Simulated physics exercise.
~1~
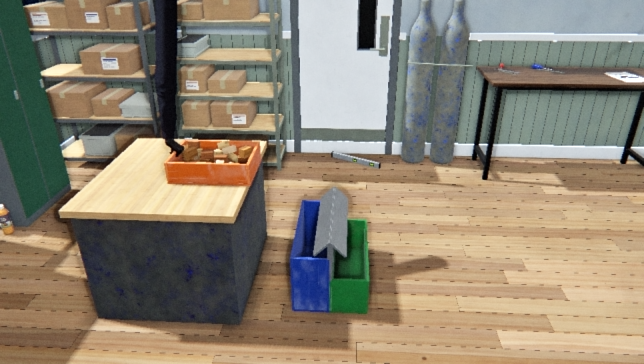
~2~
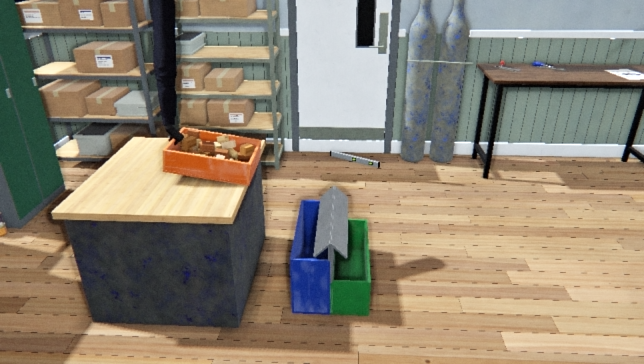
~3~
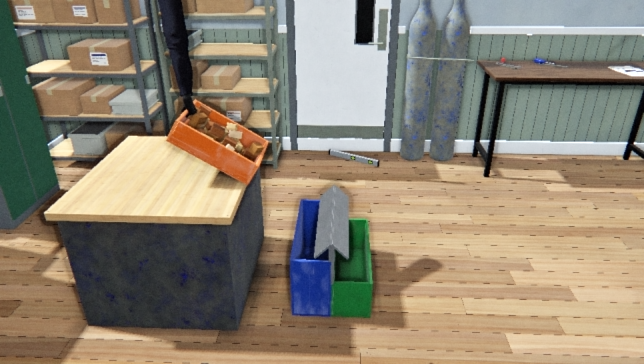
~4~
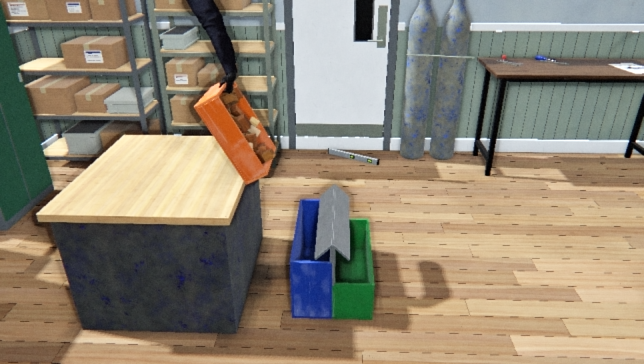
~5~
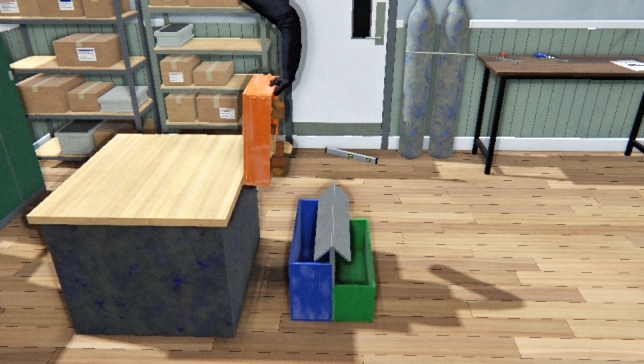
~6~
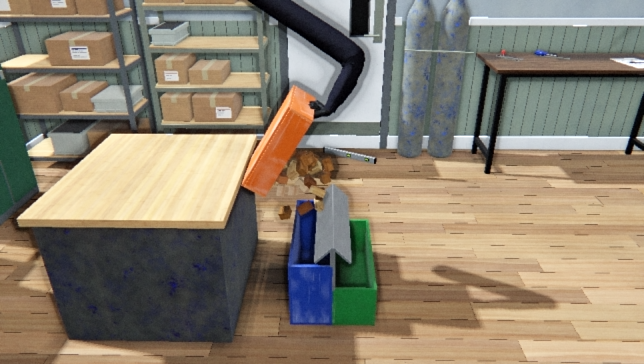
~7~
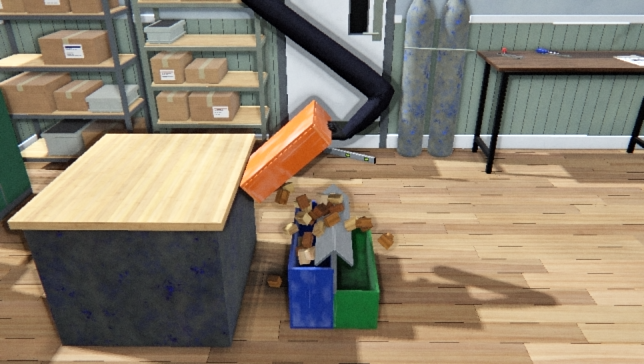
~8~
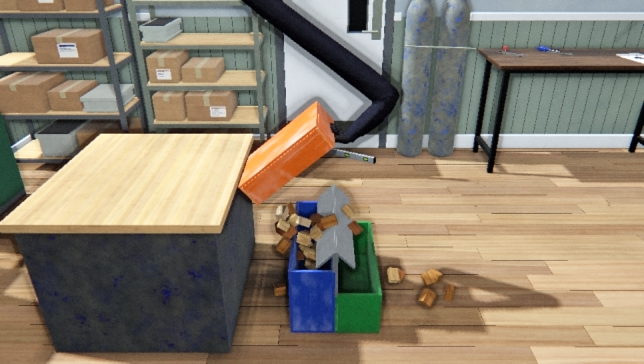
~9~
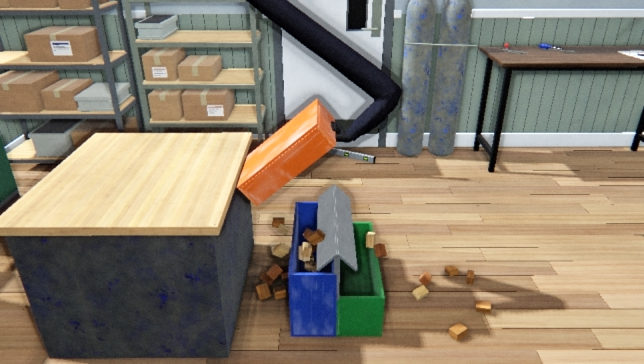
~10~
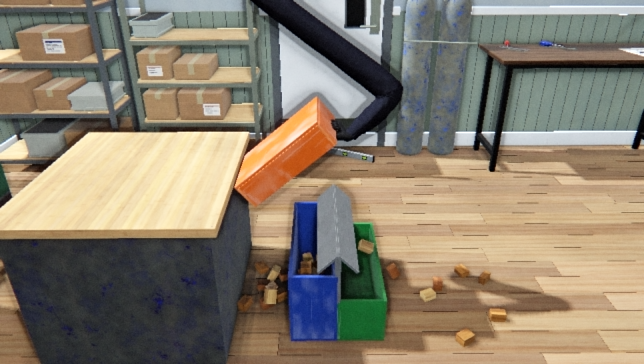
A black jointed arm reaches down to an orange box of small wooden blocks on the edge of a pale-topped bench, in a workshop seen from slightly above. Beyond the bench, a blue tote and a green tub stand side by side under a grey ridge, with shelves of cartons behind. The arm tips the box smoothly over the edge until the blocks tumble out in a cluster. Many drop into the blue tote, while others bounce onto the floor on both sides. The box stays tilted, with blocks in the tote, one in the green tub and the rest scattered.
